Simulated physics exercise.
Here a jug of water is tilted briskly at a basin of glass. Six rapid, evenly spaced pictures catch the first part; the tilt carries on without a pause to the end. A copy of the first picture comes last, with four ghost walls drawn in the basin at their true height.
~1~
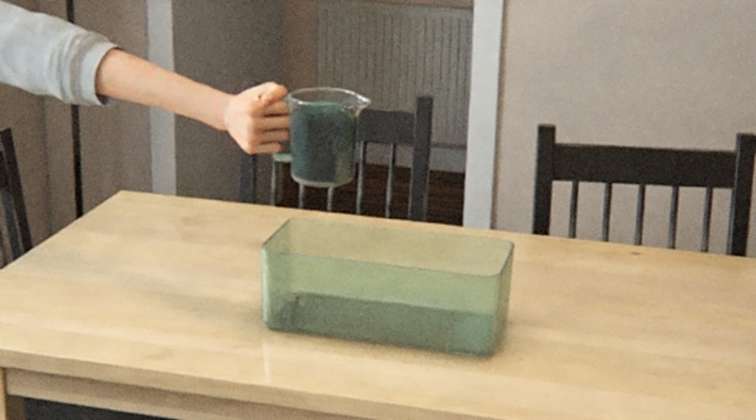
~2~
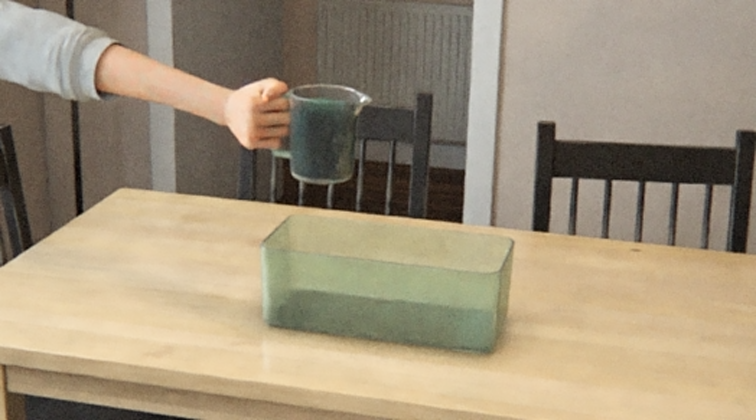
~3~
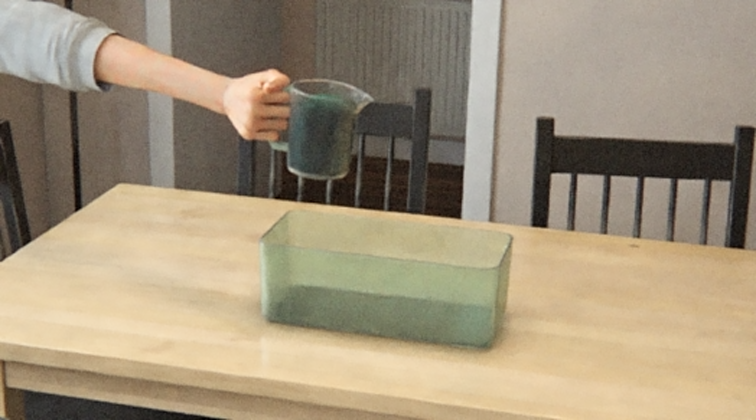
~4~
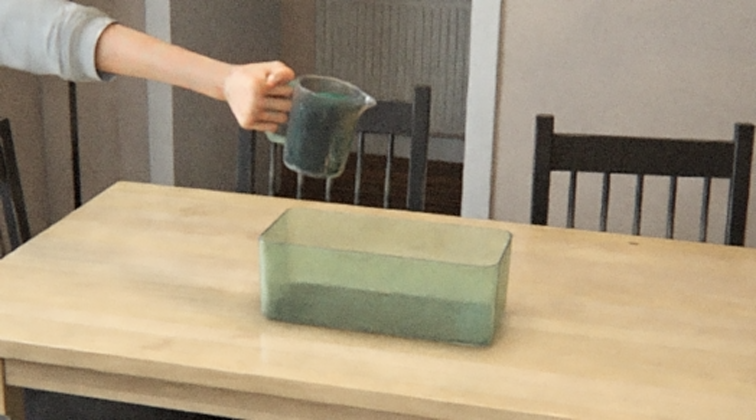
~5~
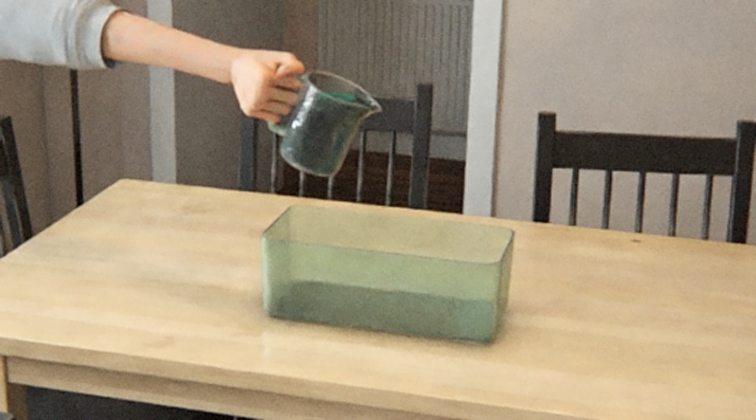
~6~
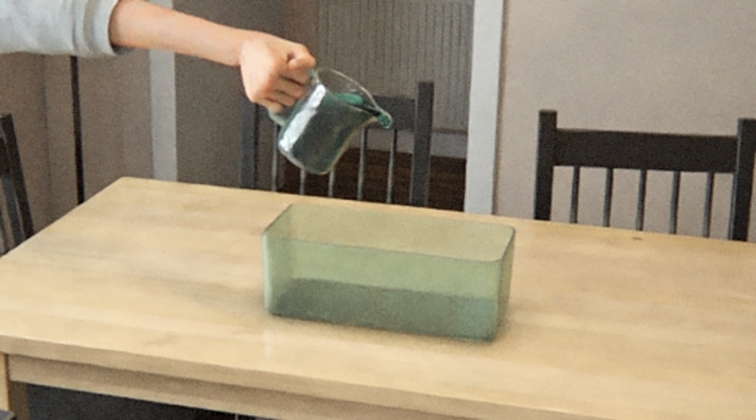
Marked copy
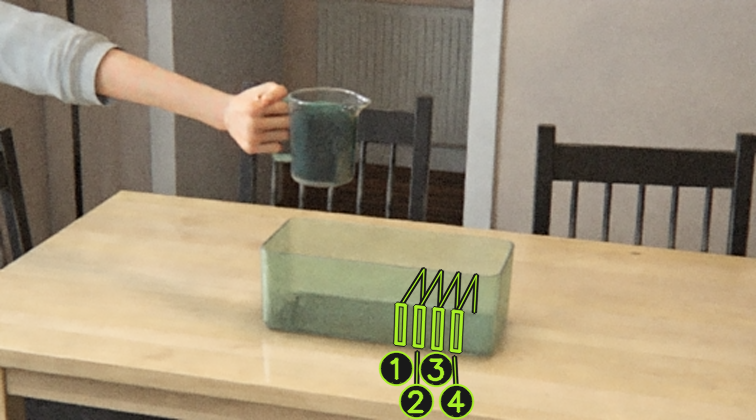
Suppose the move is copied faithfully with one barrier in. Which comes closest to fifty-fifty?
Slot 1.
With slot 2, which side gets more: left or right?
The left side.
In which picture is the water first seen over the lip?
In picture 6.
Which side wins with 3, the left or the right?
The left side.
On the marked copy, 1 at (398, 349); 2 at (417, 352); 3 at (435, 354); 4 at (454, 357).
With 1, about 52 % ends left of the wall and 47 % right of it.
With 2, about 89 % ends left of the wall and 8 % right of it; 3 % is lost outside.
With 3, about 95 % ends left of the wall and 2 % right of it.
With 4, about 97 % ends left of the wall and 2 % right of it.
